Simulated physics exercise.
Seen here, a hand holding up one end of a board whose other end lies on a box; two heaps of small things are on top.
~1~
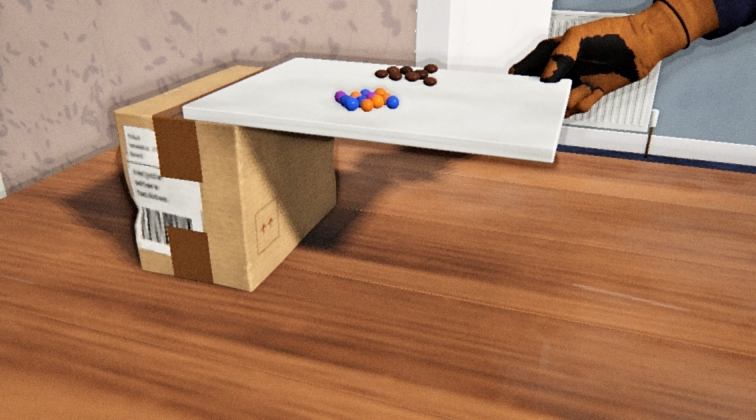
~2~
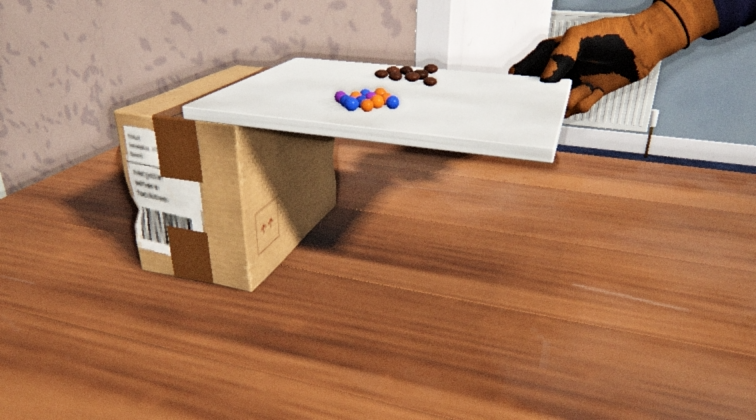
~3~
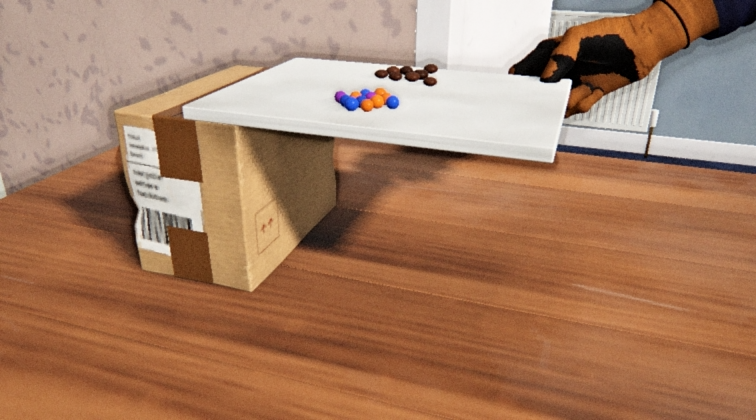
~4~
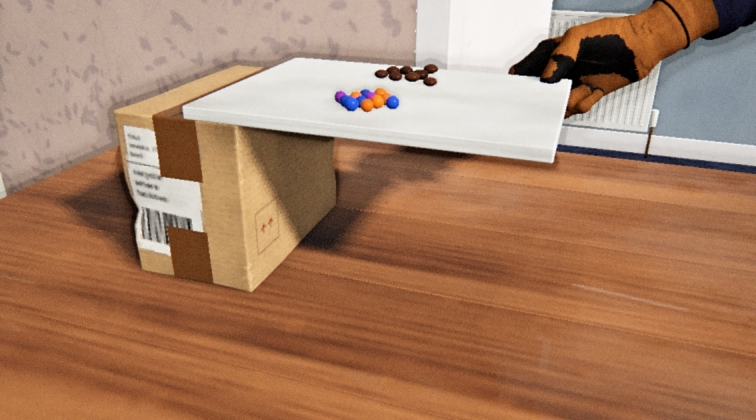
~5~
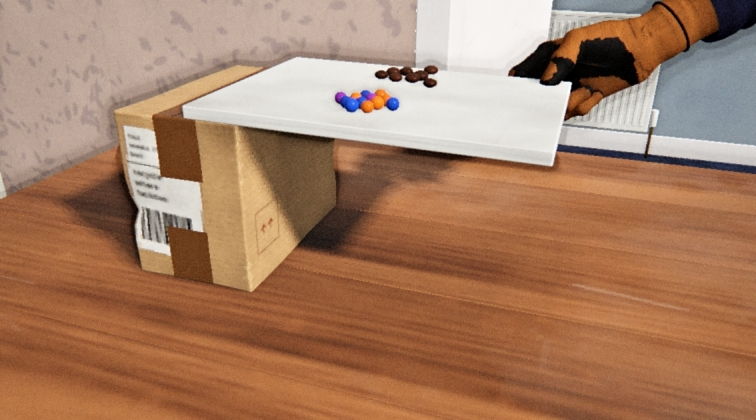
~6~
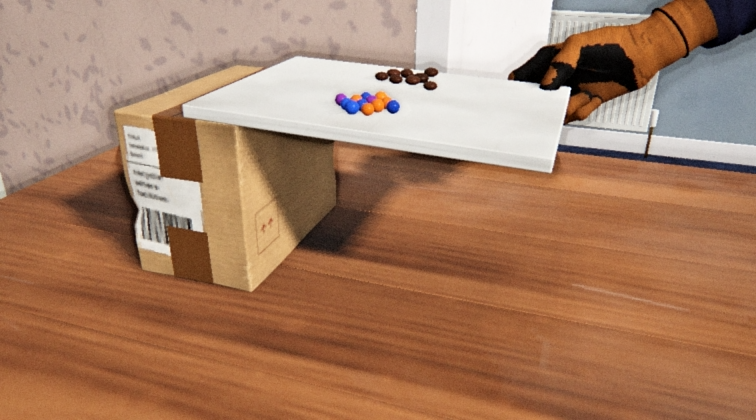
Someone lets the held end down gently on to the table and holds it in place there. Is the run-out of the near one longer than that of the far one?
Yes.
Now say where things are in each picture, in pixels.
In the first picture, held end of the board at (541, 150), level; box at (243, 166), tall, over half the board's length; near batch at (361, 102), a few round plastic beads; far batch at (412, 77), a few flat chocolate drops.
In the second picture, held end of the board at (541, 150), level; far batch at (412, 77).
In the third picture, held end of the board at (541, 150), level; near batch at (361, 102).
In the fourth picture, held end of the board at (541, 150), level; far batch at (412, 77).
In the fifth picture, held end of the board at (540, 153), level; near batch at (371, 99).
In the sixth picture, held end of the board at (540, 160), down by 2°; box at (243, 166); near batch at (372, 102), not moving; far batch at (412, 80), not moving.
Then, 0.82 s past the last view, board sloping at 22°; near batch mostly less than half a board's length out; far batch all still on the board.
Then, 1.54 s past the last view, board sloping at 39°; near batch mostly one to two board lengths out; far batch mostly at the foot of the board.
Then, 2.16 s past the last view, board resting at 41°; near batch mostly more than two board lengths out, about a quarter gone off the table; far batch mostly at the foot of the board.
Finally, board resting at 41°; near batch mostly more than two board lengths out, about a quarter gone off the table; far batch mostly at the foot of the board; the near batch has gone farther.
